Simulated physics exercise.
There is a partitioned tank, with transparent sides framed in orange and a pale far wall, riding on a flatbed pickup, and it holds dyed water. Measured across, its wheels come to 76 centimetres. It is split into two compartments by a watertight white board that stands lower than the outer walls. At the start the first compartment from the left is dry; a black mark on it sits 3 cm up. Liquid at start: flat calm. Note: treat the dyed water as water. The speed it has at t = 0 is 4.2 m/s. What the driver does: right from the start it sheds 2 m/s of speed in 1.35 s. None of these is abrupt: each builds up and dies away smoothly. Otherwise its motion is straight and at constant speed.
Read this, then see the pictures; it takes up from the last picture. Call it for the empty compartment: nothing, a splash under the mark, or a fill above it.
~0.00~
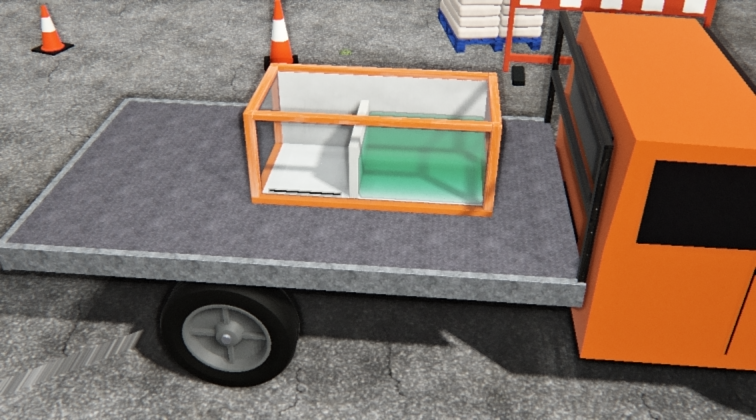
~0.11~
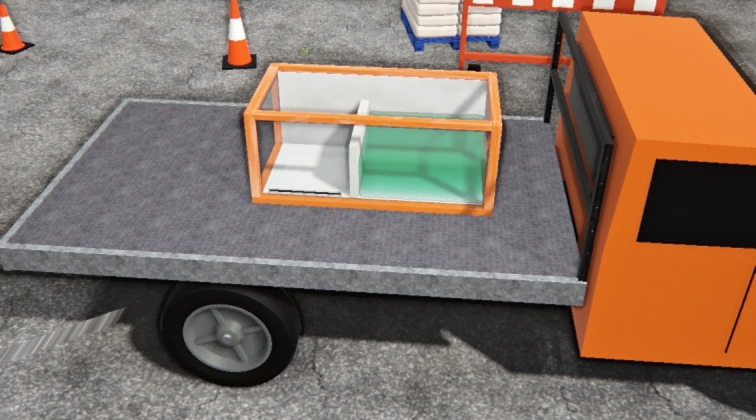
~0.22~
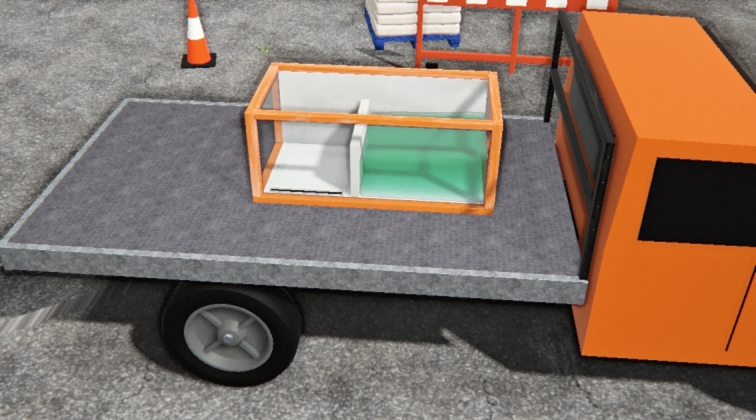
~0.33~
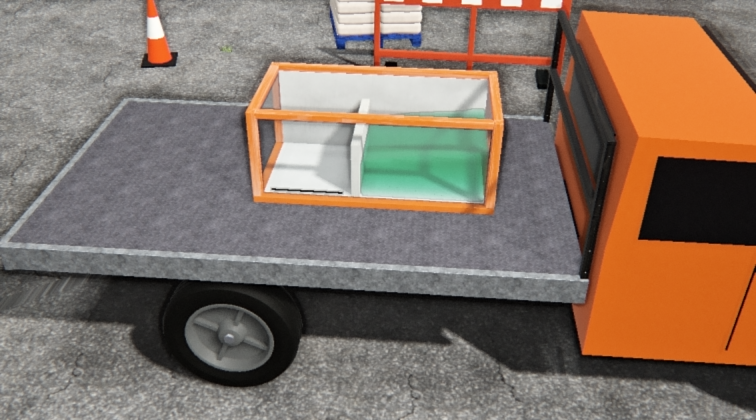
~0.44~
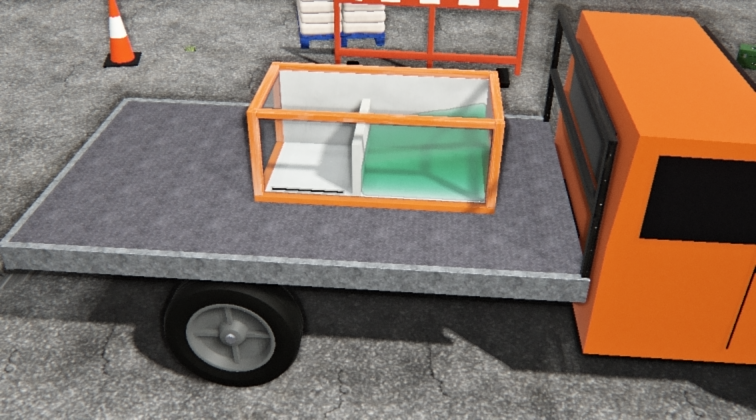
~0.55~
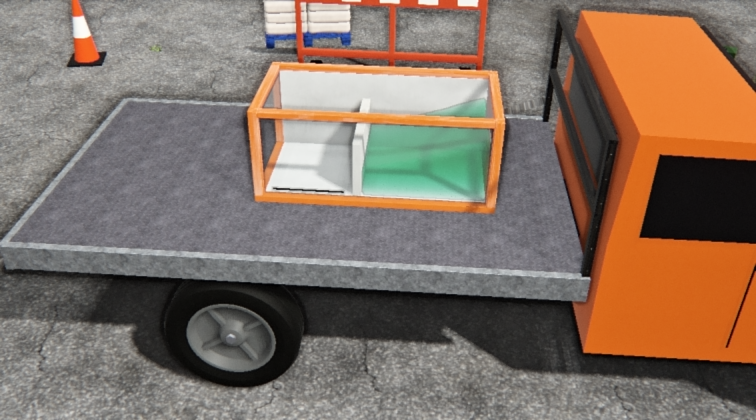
Nothing.
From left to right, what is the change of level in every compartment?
From the left they end at 0 and 0.
Then, 0.95 s in, the mean depths from the left are 0, 27 cm.
Then, 1.35 s in, the mean depths from the left are 0, 27 cm.
Then, 1.85 s in, the mean depths from the left are 0, 27 cm.
Then, 4.34 s in, the mean depths from the left are 0, 27 cm.
